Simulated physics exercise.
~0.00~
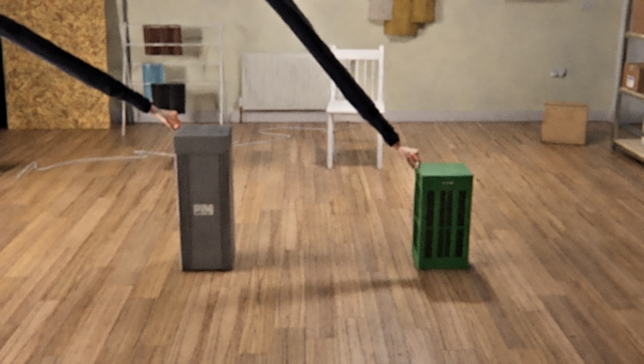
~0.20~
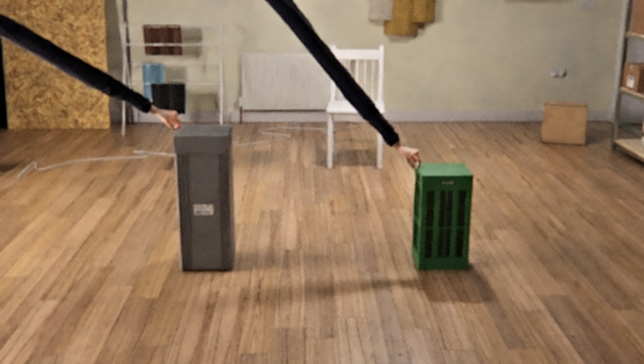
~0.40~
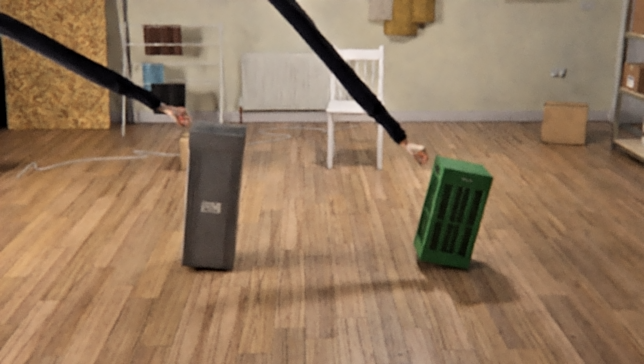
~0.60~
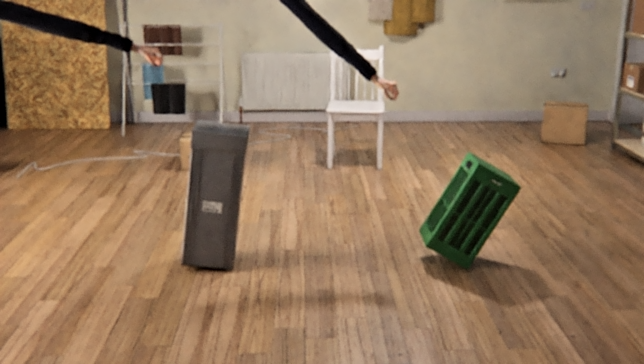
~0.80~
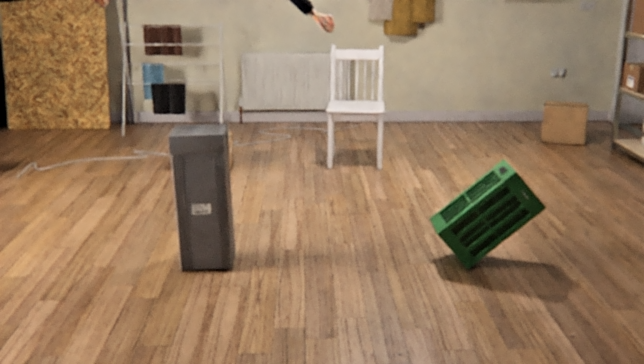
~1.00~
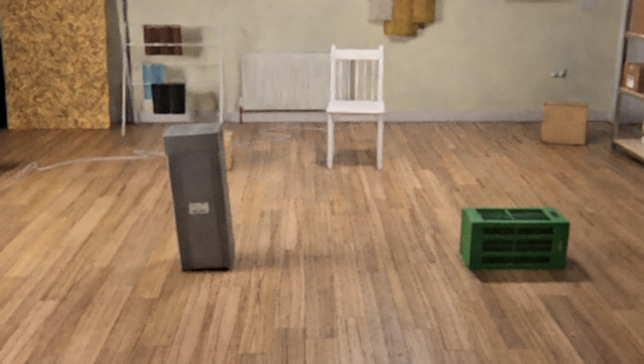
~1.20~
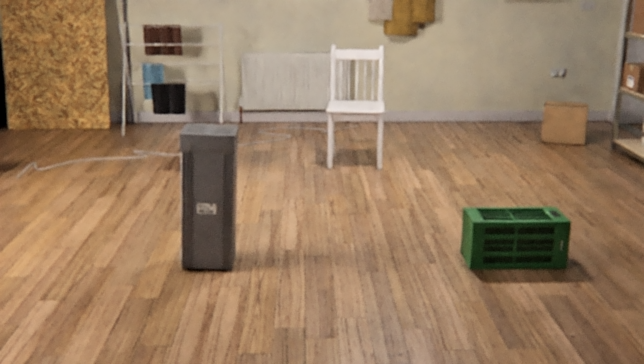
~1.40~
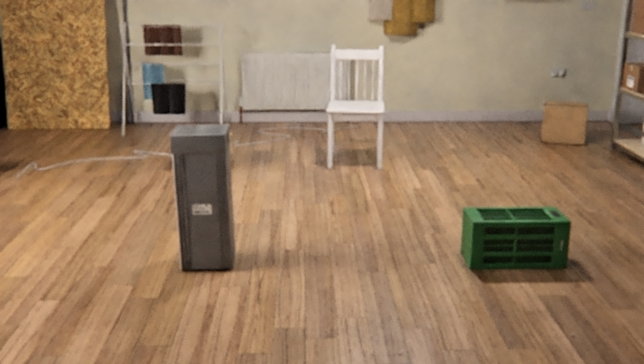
In a room with a wooden floor and a white chair, two hands pushed a tall grey bin and a green crate near their tops, then drew back; the crate toppled right onto its side, while the bin rocked back and forth and stayed upright.
